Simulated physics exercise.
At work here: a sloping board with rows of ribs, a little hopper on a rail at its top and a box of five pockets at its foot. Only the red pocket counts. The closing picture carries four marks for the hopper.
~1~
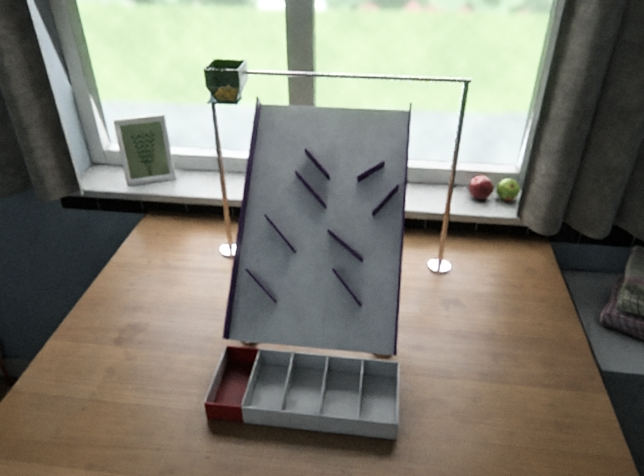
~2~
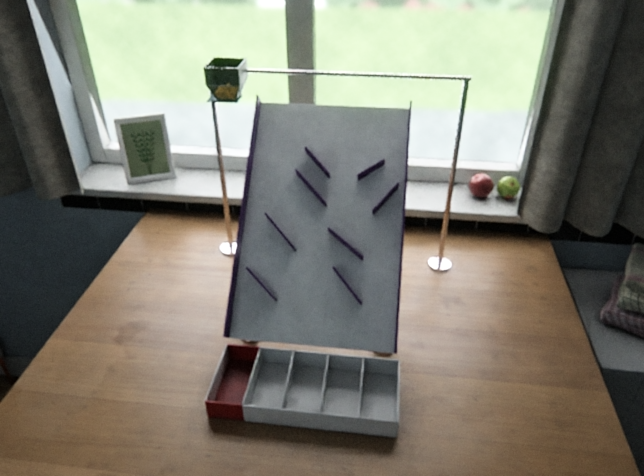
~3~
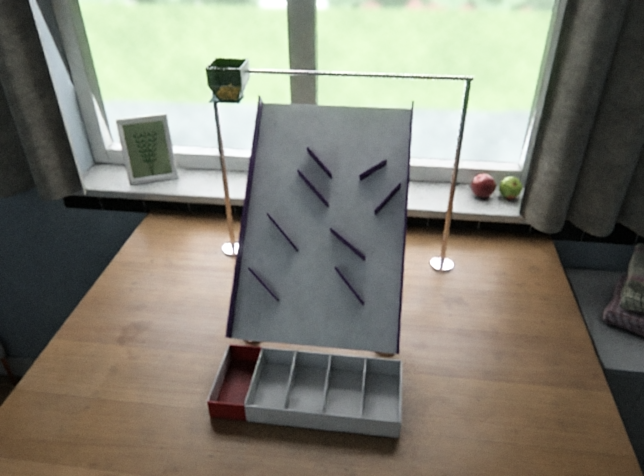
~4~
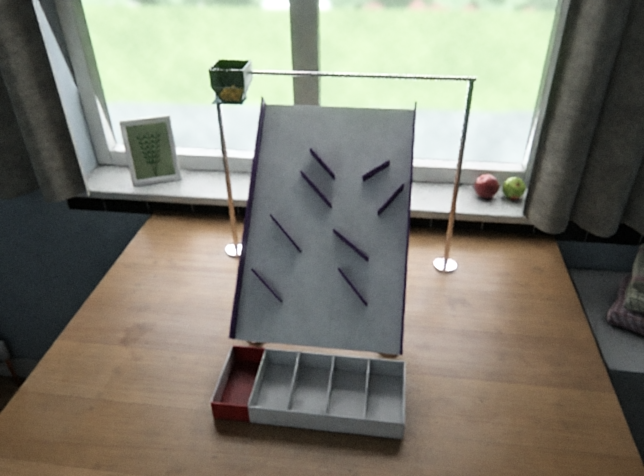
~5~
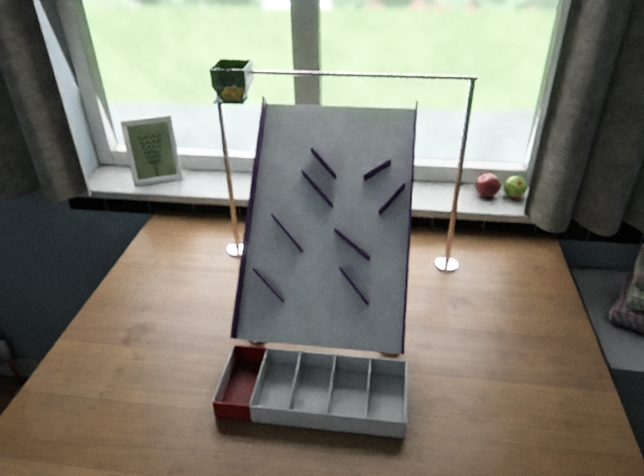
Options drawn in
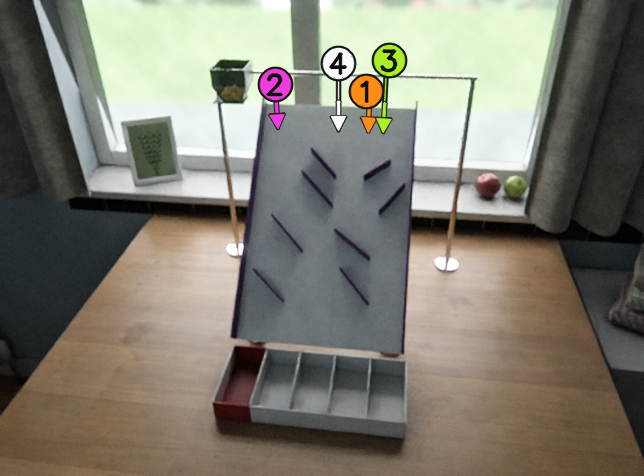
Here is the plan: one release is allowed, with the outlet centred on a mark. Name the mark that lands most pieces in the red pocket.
2.
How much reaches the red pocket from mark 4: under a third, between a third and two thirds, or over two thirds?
It is under a third.
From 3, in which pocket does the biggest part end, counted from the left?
The fifth.
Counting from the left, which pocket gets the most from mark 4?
The fifth from the left.
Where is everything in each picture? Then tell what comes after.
In the first frame, hopper (229, 95), puffed corn balls, door shut.
In the second frame, ribs (305, 147) to (329, 174), (358, 175) to (384, 159), (296, 169) to (325, 203).
In the third frame, ribs (375, 211) to (400, 183), (267, 213) to (296, 248), (330, 228) to (365, 258).
In the fourth frame, ribs (252, 269) to (280, 300), (338, 268) to (367, 304).
In the fifth frame, red pocket (232, 410), number 1 of 5 from the left.
On the marked copy, mark 1 meets the board at (368, 127); mark 2 meets the board at (277, 123); mark 3 meets the board at (383, 127); mark 4 meets the board at (338, 125).
Choosing 1, not one piece in the red pocket, the larger part in other pockets, roughly a quarter held on the board.
Choosing 2, roughly a third in the red pocket, roughly two thirds in other pockets.
Choosing 3, just a few in the red pocket, roughly two thirds in other pockets, roughly a quarter held on the board.
Choosing 4, just a few in the red pocket, the larger part in other pockets, about a tenth held on the board.
